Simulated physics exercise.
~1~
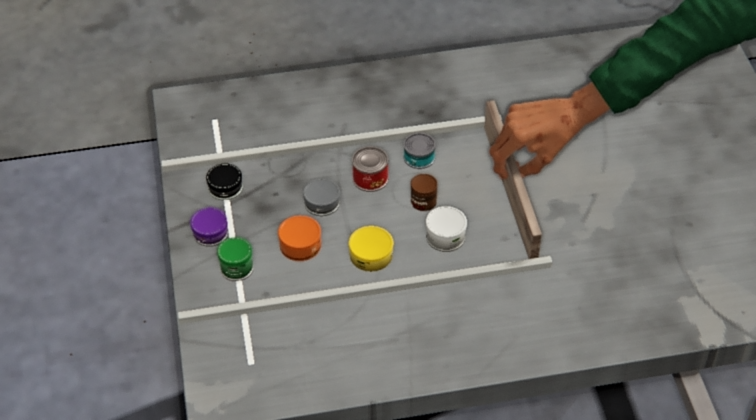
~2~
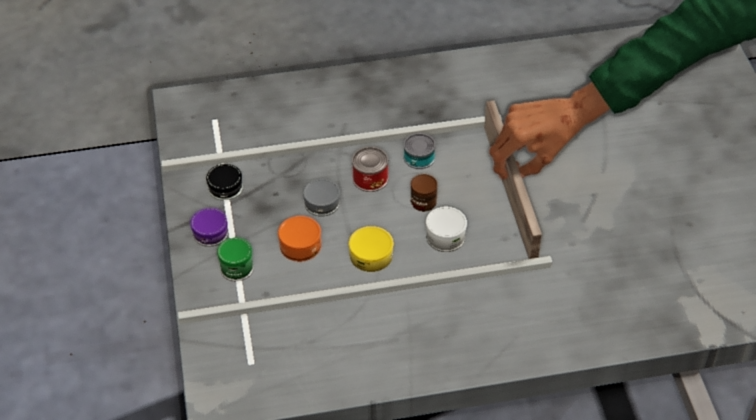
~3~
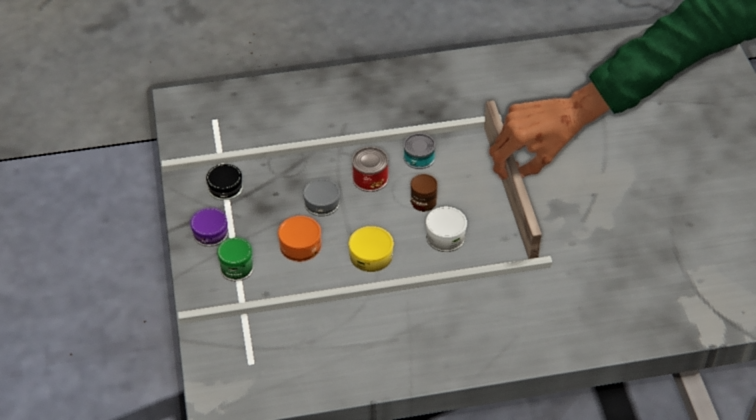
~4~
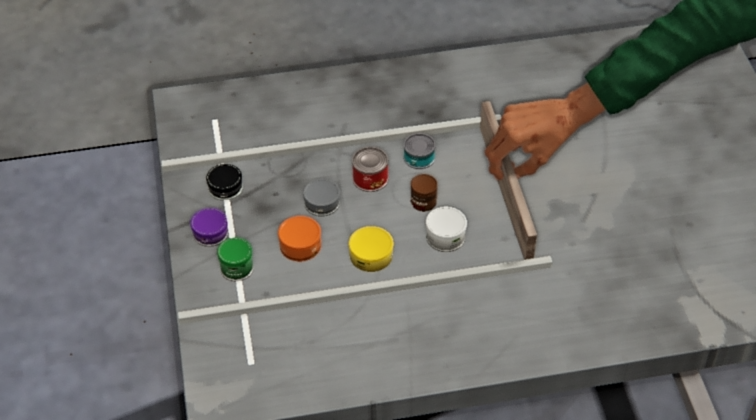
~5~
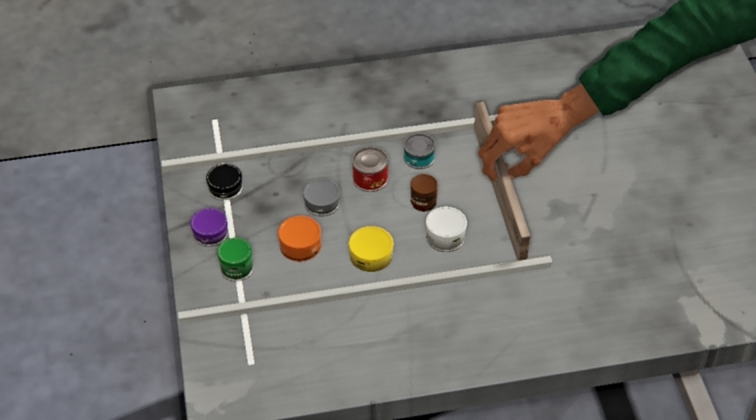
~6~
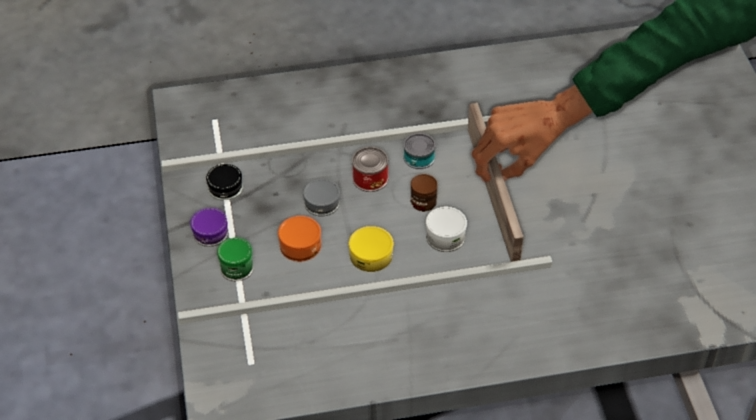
On a grey tabletop, small coloured pots and tins sit scattered between two pale strips, with a line of white tape crossing near the left end. A green-sleeved hand holds a wooden board upright at the right, still at first, then slides it slightly left while the containers stay put.
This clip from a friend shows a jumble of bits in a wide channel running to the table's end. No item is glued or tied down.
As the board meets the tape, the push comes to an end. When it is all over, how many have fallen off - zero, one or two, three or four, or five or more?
Well, what drops off the end works out to one or two of them.
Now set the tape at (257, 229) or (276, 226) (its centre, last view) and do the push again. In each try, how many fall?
In that order 0 and 0.
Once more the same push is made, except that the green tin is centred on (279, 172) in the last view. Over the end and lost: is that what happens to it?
From that start, the object then is safe.
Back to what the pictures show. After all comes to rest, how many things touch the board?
5 of them.
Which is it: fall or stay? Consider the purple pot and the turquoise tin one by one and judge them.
The purple pot ends up off, and the turquoise tin stays put.
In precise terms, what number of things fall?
Count of fallen: 1.
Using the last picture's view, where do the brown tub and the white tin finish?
Positions - first (217, 223), then (215, 253).
Soon after, none off yet; purple pot at rest near (210, 227); green tin at rest near (236, 260); black tin at rest near (225, 182).
By the end, the number that fall off is one or two; fallen, purple pot.
